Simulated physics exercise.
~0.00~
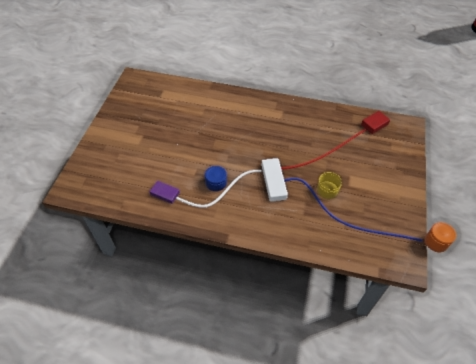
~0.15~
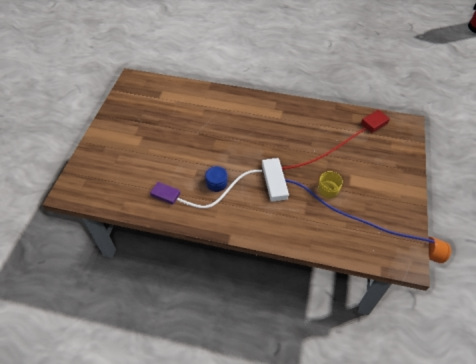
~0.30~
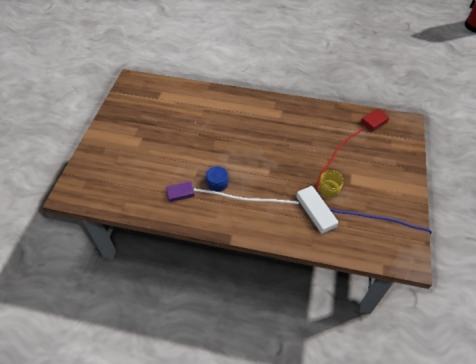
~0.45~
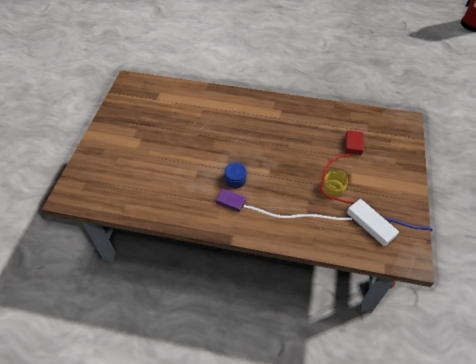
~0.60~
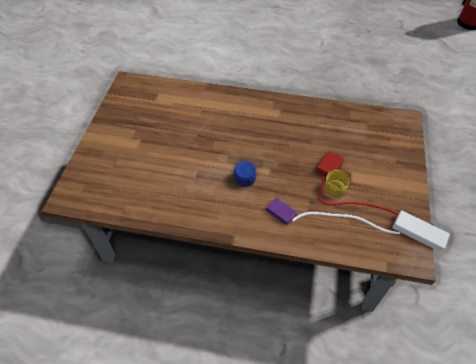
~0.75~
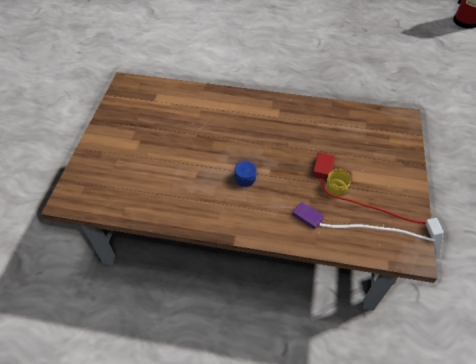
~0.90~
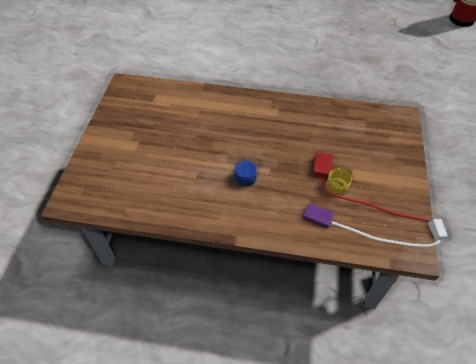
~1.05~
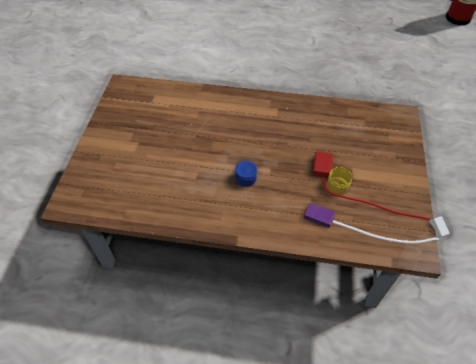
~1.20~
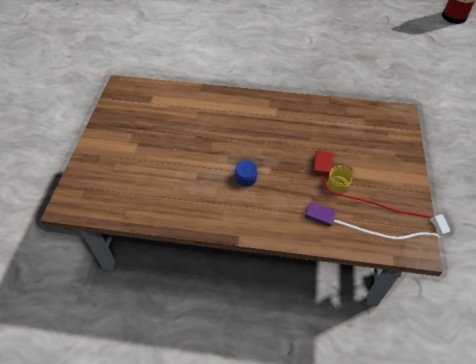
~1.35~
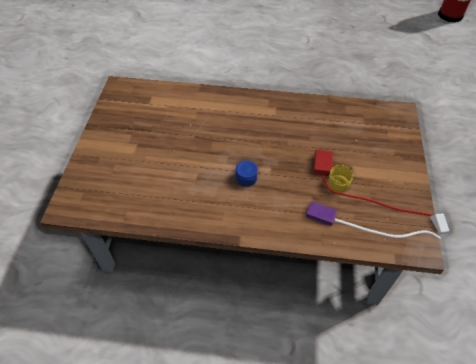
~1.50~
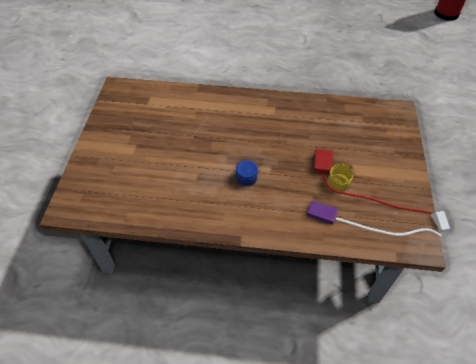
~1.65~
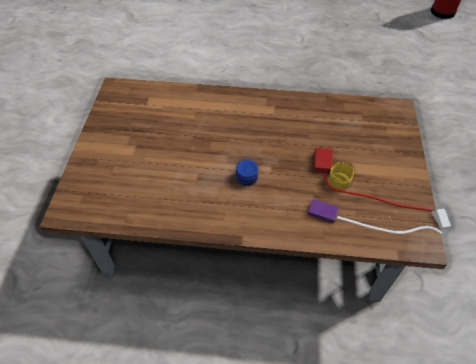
The video shows an orange object dropping off the right edge of a wooden table, its blue cable pulling a white power strip rightward. The strip drags a purple device and a red block, nudges a blue tub, then ends hanging over the edge while the others remain on the tabletop.
